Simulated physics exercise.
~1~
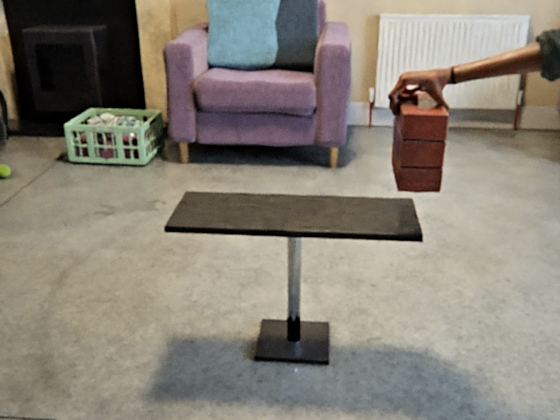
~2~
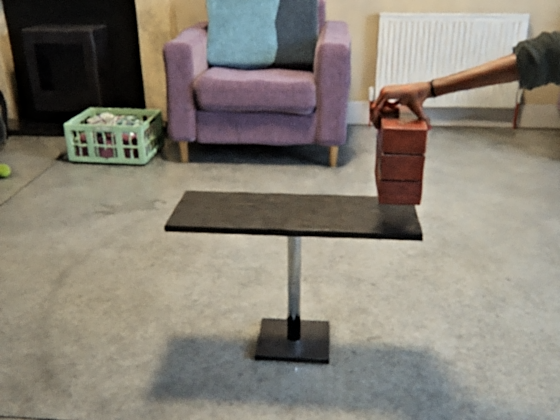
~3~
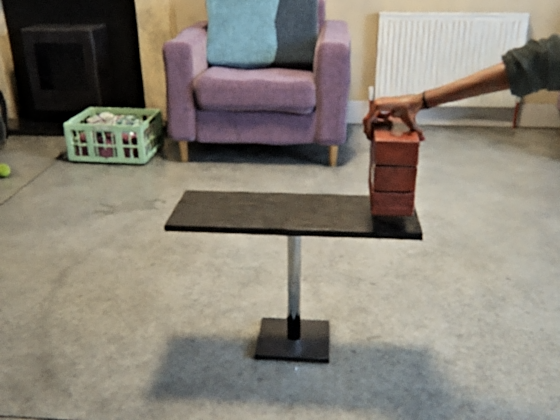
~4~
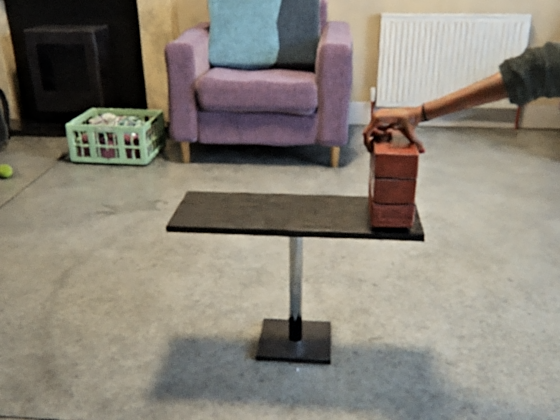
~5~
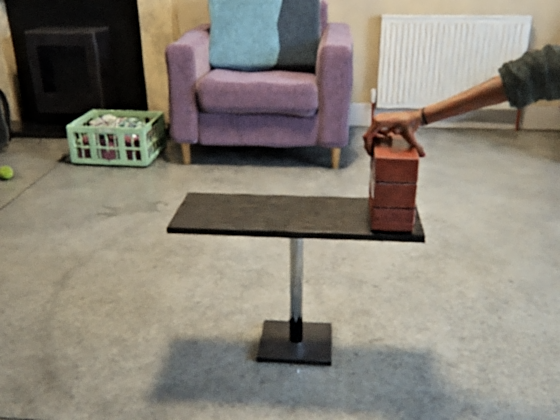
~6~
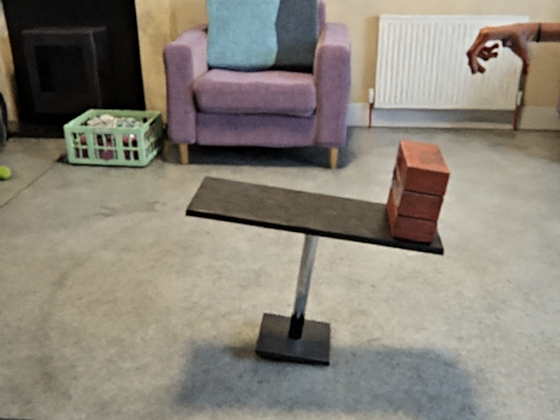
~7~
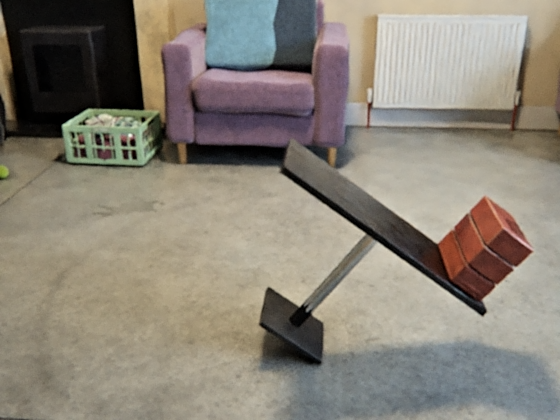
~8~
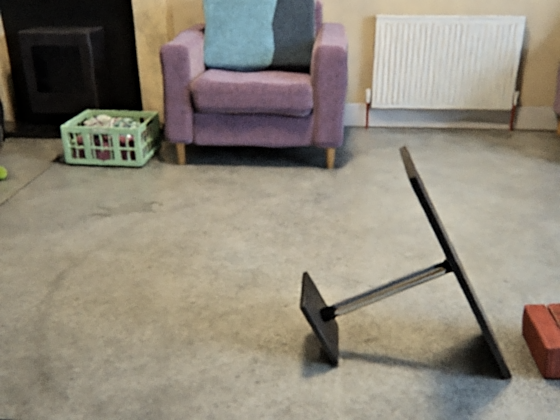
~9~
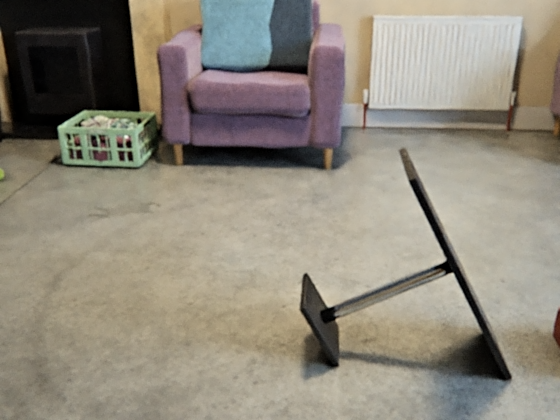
A hand lowers stacked red bricks onto a black side table's right end and lets go, and the table topples rightward, spilling them.
